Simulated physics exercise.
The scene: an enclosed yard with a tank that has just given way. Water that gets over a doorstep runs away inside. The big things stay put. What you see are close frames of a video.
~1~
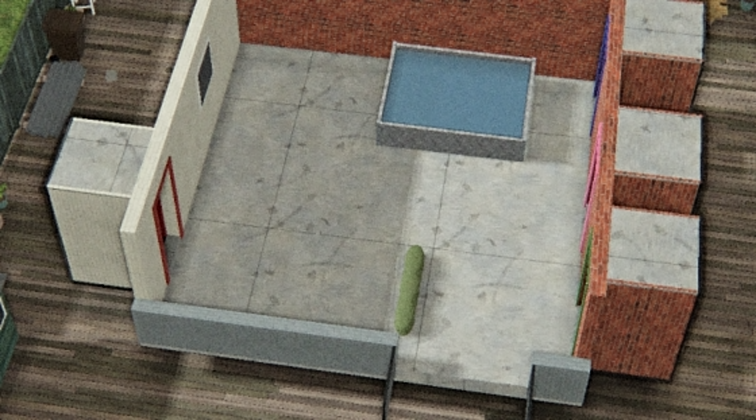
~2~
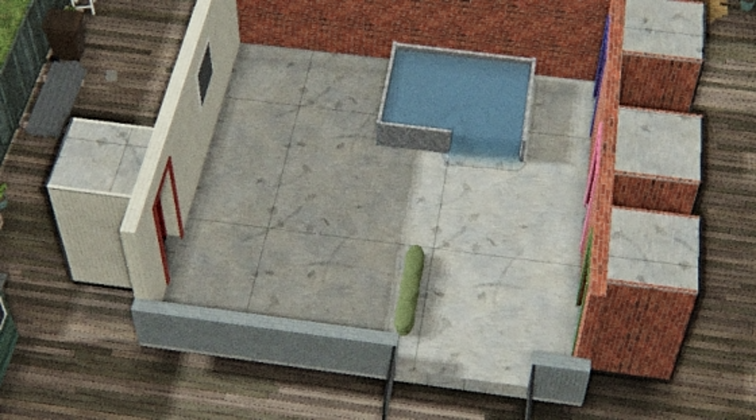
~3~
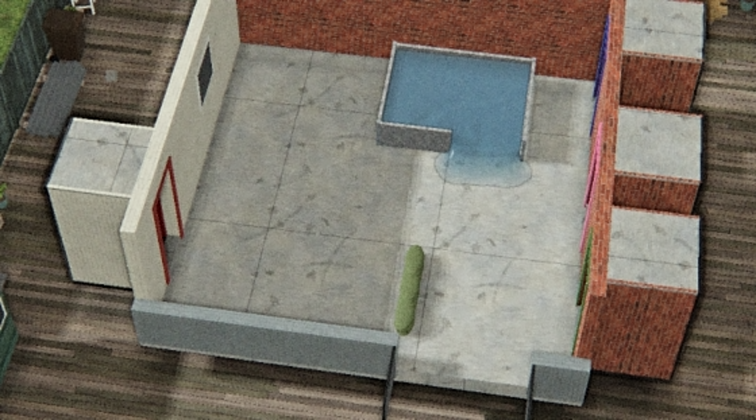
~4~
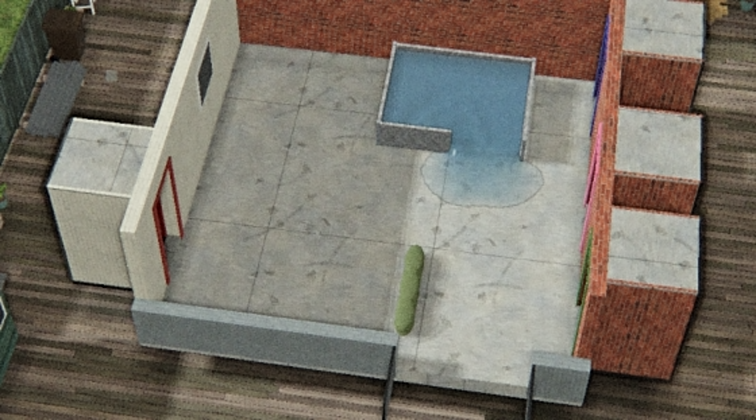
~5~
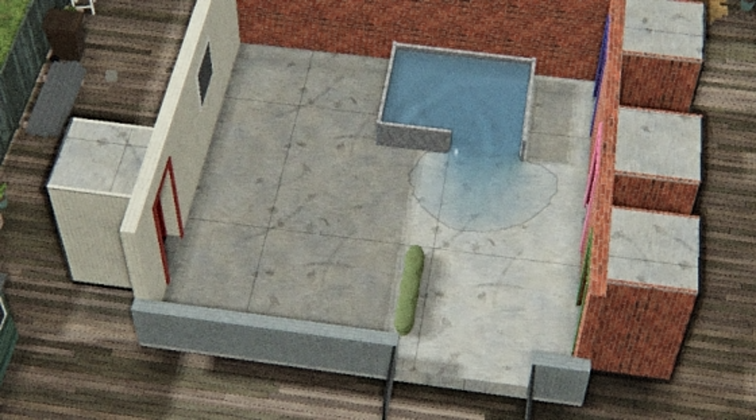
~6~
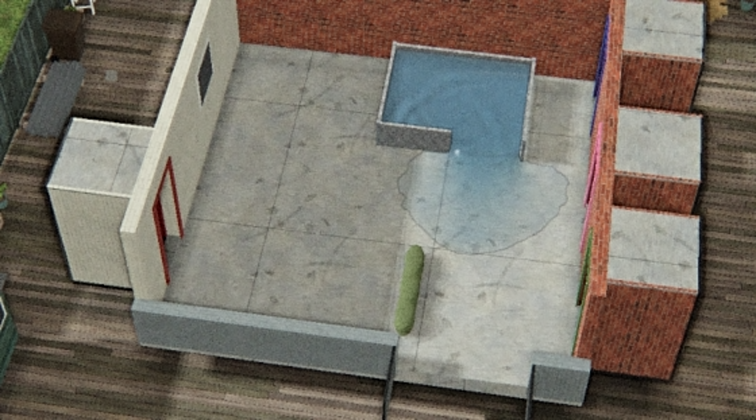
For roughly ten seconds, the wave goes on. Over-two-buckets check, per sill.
My prediction: Blue door: Within two buckets; red door: Within two buckets; green door: Exceeds two buckets; pink door: Within two buckets.
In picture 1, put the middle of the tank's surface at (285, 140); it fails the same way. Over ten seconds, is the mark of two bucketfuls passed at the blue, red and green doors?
Lab note - blue door remains within bounds; red door breaks the limit; green door remains within bounds.
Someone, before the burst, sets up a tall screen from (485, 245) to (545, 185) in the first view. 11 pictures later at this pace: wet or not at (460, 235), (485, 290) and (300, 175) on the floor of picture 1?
One after the other: Wet, under water, dry.
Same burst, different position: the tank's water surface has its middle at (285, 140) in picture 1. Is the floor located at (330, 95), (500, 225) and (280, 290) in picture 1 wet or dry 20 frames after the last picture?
Readings in order: No flood; no flood; flood.
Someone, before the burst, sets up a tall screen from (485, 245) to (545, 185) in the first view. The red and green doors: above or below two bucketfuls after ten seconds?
As I read it, the red door ends up above while the green door remains below.
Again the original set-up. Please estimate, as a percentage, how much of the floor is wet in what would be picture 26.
My best guess is some 45 %.
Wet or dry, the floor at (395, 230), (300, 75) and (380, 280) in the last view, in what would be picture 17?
First swamped, then spared, then swamped.
A moment on, water covers 25 % of the floor; the blue door not reached, the red door not reached, the green door not reached, the pink door wet at the sill, nothing in.
Next, water covers 35 % of the floor; the blue door not reached, the red door not reached, the green door wet at the sill, nothing in, the pink door wet at the sill, nothing in.
Then, water covers 45 % of the floor; the blue door not reached, the red door not reached, the green door under two buckets in, the pink door under two buckets in.
Later, water covers 50 % of the floor; the blue door not reached, the red door wet at the sill, nothing in, the green door over two buckets in, the pink door under two buckets in.
In the end, water covers 65 % of the floor; the blue door not reached, the red door wet at the sill, nothing in, the green door far over two buckets in, the pink door under two buckets in.
